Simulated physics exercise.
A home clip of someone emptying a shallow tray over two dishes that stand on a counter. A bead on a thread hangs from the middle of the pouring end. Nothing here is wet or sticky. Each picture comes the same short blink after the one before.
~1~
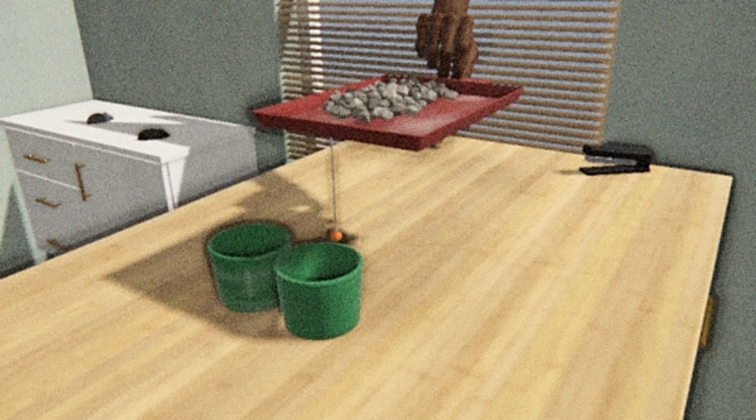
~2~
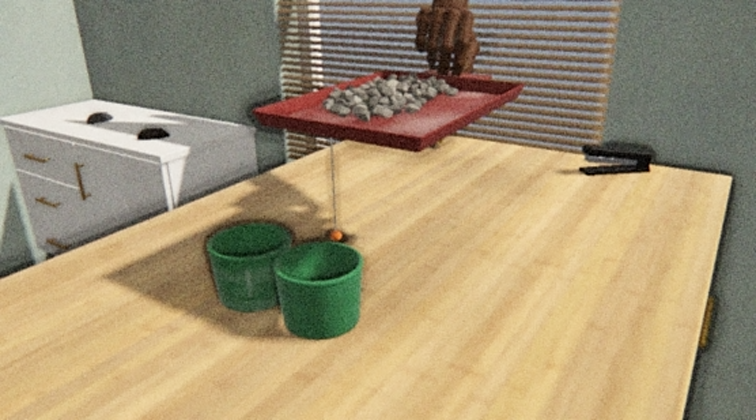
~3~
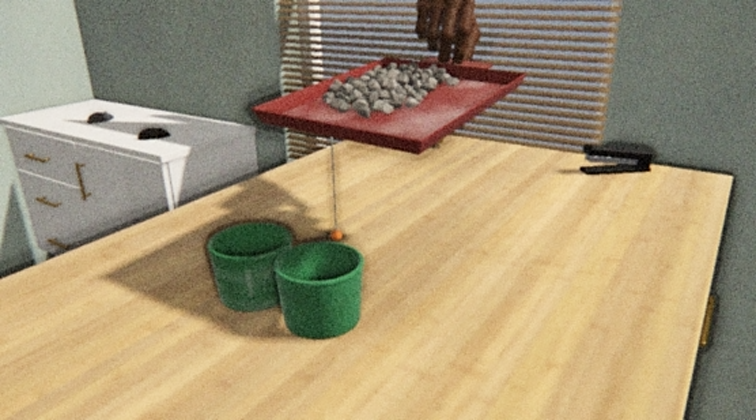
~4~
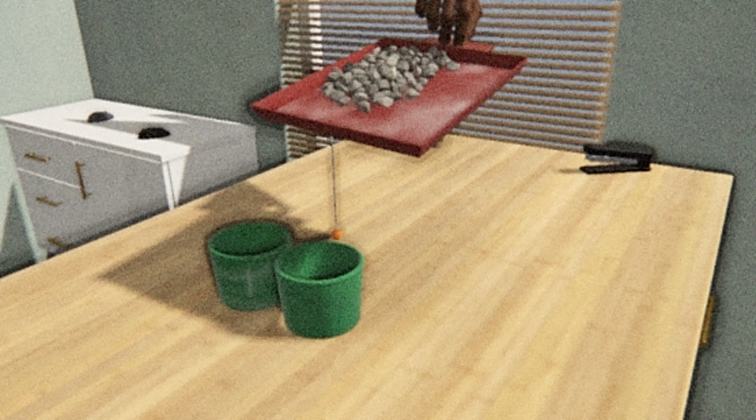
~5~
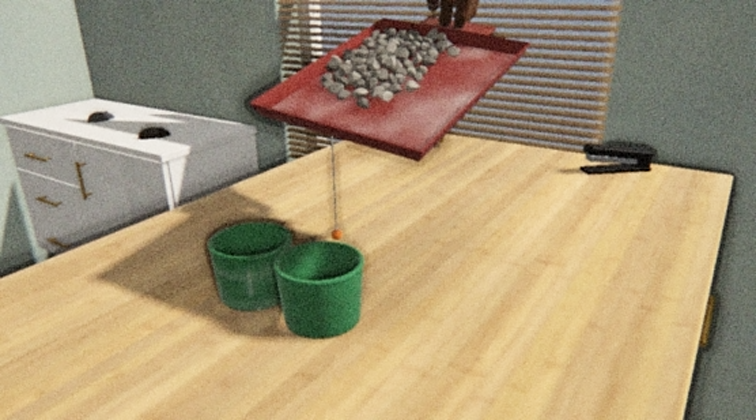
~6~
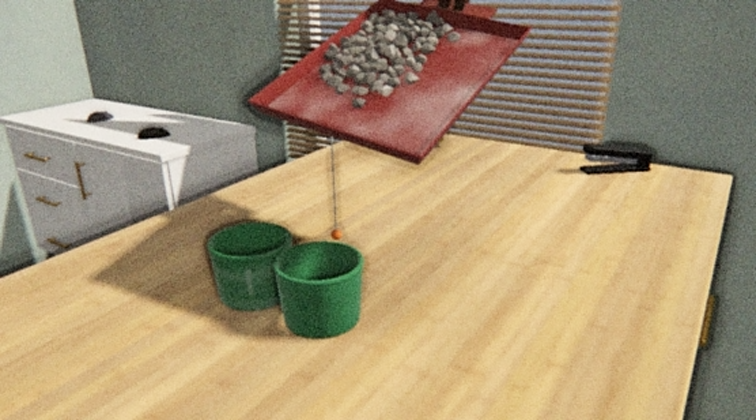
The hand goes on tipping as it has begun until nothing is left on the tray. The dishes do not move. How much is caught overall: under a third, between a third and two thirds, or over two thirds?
The two hold less than a third of the load.
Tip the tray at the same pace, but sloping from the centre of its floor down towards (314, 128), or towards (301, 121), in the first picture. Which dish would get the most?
At the first place left, at the second left.
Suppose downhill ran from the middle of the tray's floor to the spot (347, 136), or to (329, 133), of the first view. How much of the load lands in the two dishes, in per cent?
The first gives 20 %, the second 50 %.
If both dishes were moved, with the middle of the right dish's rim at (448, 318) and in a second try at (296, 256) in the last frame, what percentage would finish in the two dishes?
Roughly 60 per cent, and 0 per cent.
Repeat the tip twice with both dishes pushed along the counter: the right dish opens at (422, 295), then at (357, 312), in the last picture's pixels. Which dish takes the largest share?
In turn: The right one; the dish on the right.
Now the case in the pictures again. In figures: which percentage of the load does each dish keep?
Left dish near 0 in a hundred; right dish near 10.
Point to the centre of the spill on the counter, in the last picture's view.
Roughly at (381, 384).
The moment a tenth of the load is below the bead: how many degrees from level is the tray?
Near 75 degrees.
Soon, tray tipped steeply; most on the tray; about a quarter in the air.
A while on, tray tipped past a quarter turn; a small part in the right dish; nearly all outside both; a stray few in the air.
Towards the end, tray tipped past a quarter turn; a small part in the right dish; nearly all outside both.
Finally, tray tipped past a quarter turn; a small part in the right dish; none in the left dish; nearly all outside both.
